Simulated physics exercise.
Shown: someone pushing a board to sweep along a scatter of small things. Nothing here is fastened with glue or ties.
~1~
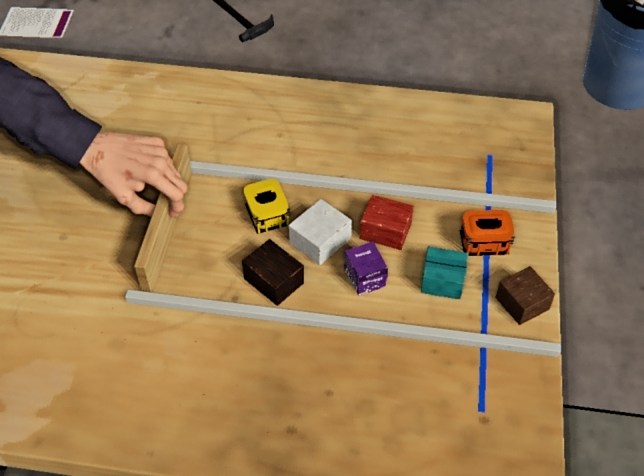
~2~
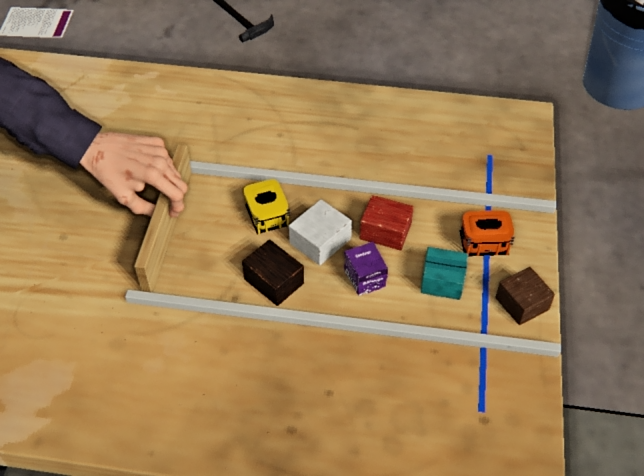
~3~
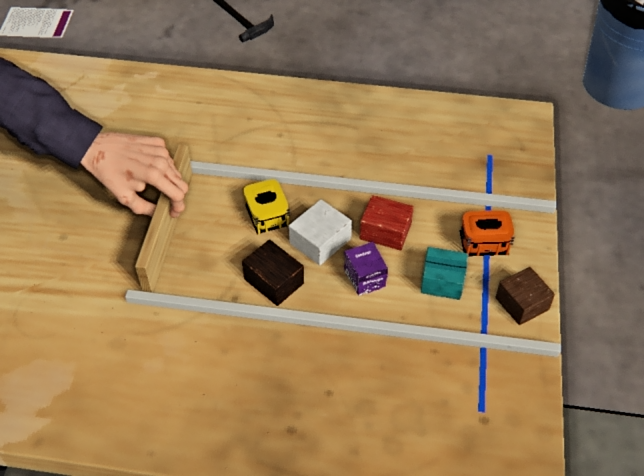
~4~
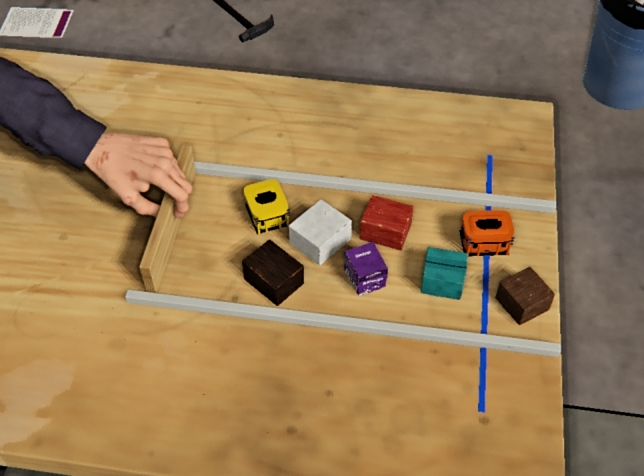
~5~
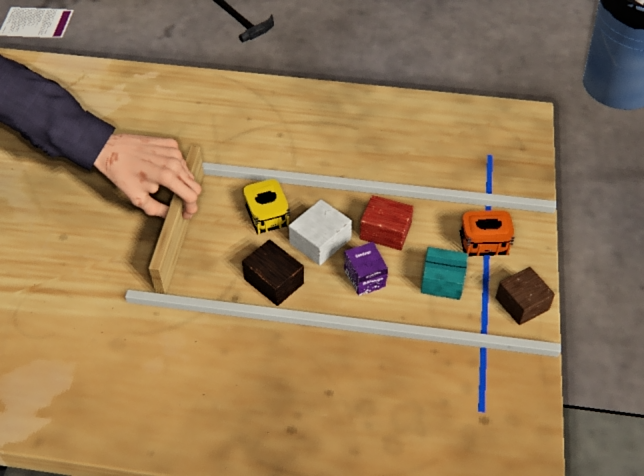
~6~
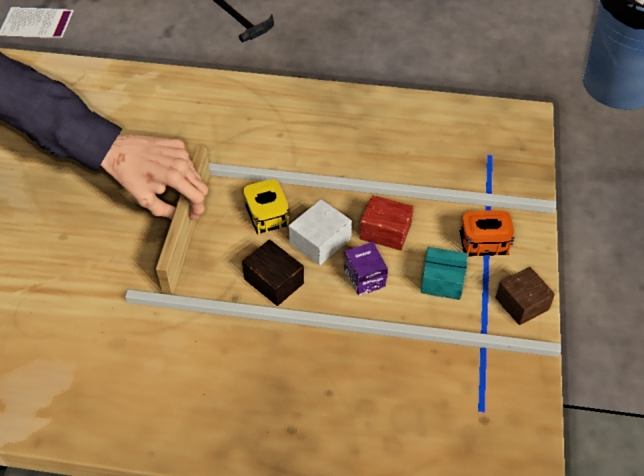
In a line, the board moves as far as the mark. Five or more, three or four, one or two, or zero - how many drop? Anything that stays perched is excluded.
Three or four drop.
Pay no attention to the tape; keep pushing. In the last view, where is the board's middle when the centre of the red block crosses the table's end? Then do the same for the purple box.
I'd put it close to (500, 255), and close to (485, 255) for the other one.
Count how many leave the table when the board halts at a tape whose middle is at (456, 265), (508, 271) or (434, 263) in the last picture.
Counts per try, in order: 2 / 5 / 0.
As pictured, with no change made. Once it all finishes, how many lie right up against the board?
That comes to 2.
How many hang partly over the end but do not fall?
The number overhanging is 2.
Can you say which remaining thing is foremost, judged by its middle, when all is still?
It's the red block that ends nearest.
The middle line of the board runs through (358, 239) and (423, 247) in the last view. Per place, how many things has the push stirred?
First 6 and then 8.
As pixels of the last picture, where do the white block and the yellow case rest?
In order, first (536, 276), then (507, 235).
Soon after, none off yet; brown block at rest near (525, 296); orange case at rest near (486, 233); turquoise box at rest near (444, 273).
In the end, the number that fall off is three or four; gone, purple box, turquoise box, orange case and brown block.
